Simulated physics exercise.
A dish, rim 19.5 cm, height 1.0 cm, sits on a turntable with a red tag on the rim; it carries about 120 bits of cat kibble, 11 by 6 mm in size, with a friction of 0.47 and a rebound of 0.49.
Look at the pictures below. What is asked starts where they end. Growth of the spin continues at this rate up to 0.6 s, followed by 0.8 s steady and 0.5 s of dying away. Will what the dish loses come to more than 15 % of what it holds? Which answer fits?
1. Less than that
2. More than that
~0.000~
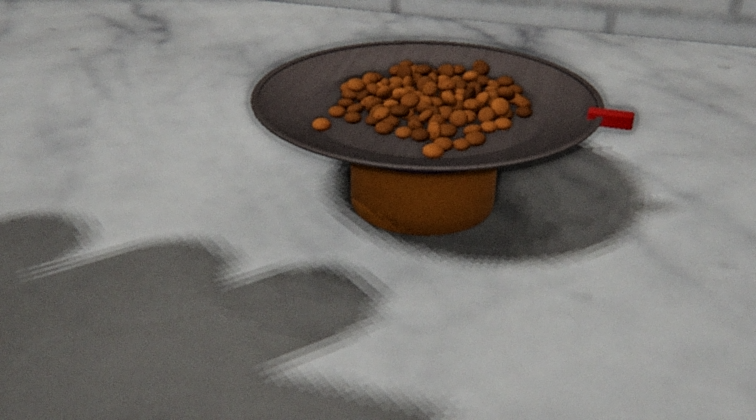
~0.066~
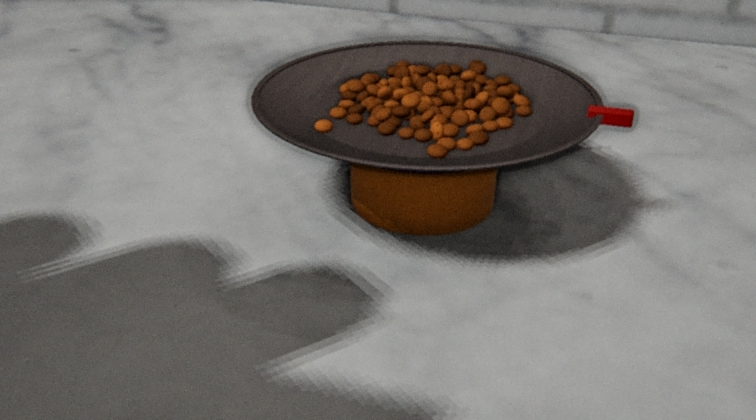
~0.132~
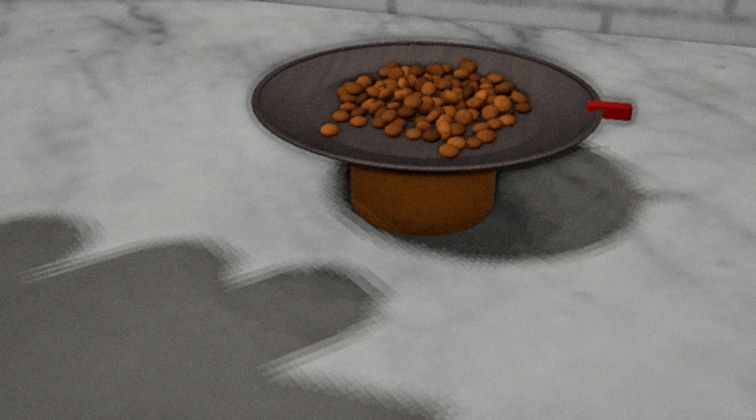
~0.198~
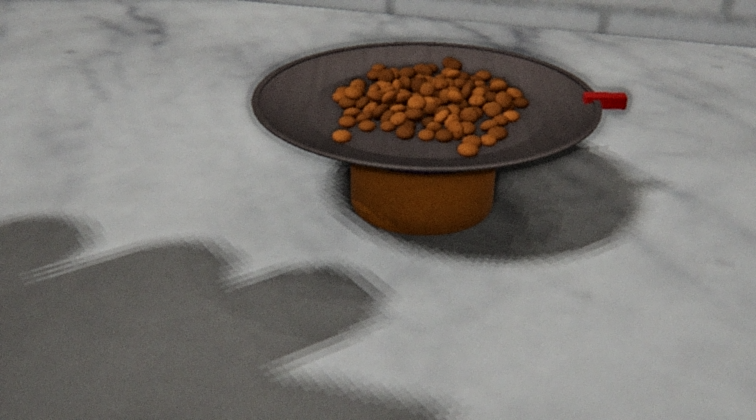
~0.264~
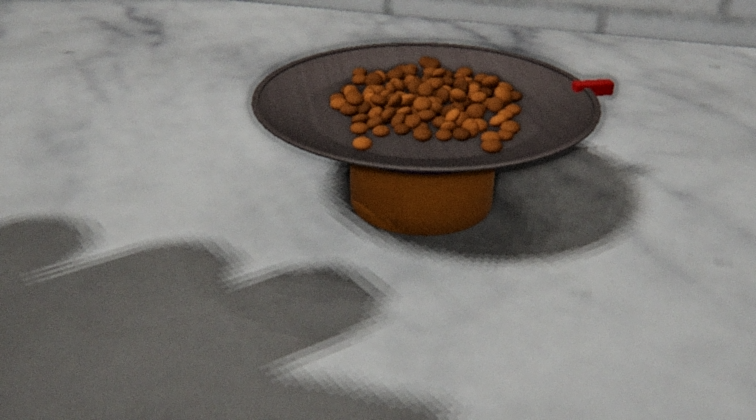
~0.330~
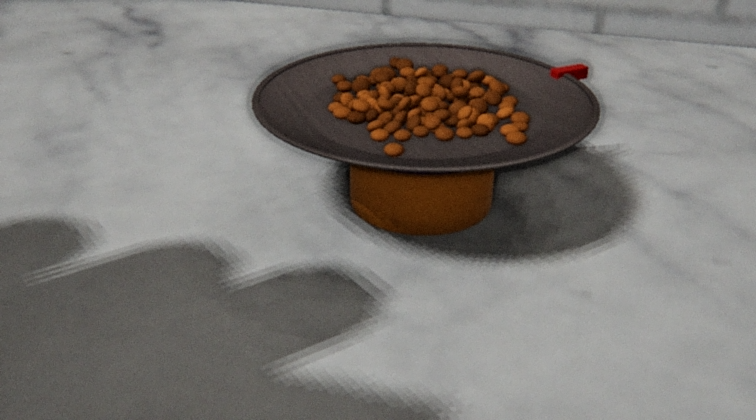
Less than that (1).
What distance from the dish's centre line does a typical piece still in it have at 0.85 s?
4.0 cm.
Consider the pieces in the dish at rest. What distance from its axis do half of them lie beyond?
Result: Roughly 4.0 centimetres.
Then, at 0.85 s, dish 100 %; middle of the pieces not yet landed near (425, 104).
After 1.28 s, dish 100 %; middle of the pieces not yet landed near (420, 100).
Then, at 1.67 s, dish 100 %; middle of the pieces not yet landed near (424, 105).
After 2.05 s, dish 100 %; middle of the pieces not yet landed near (427, 104).
At rest (2.3 s), dish 100 %.
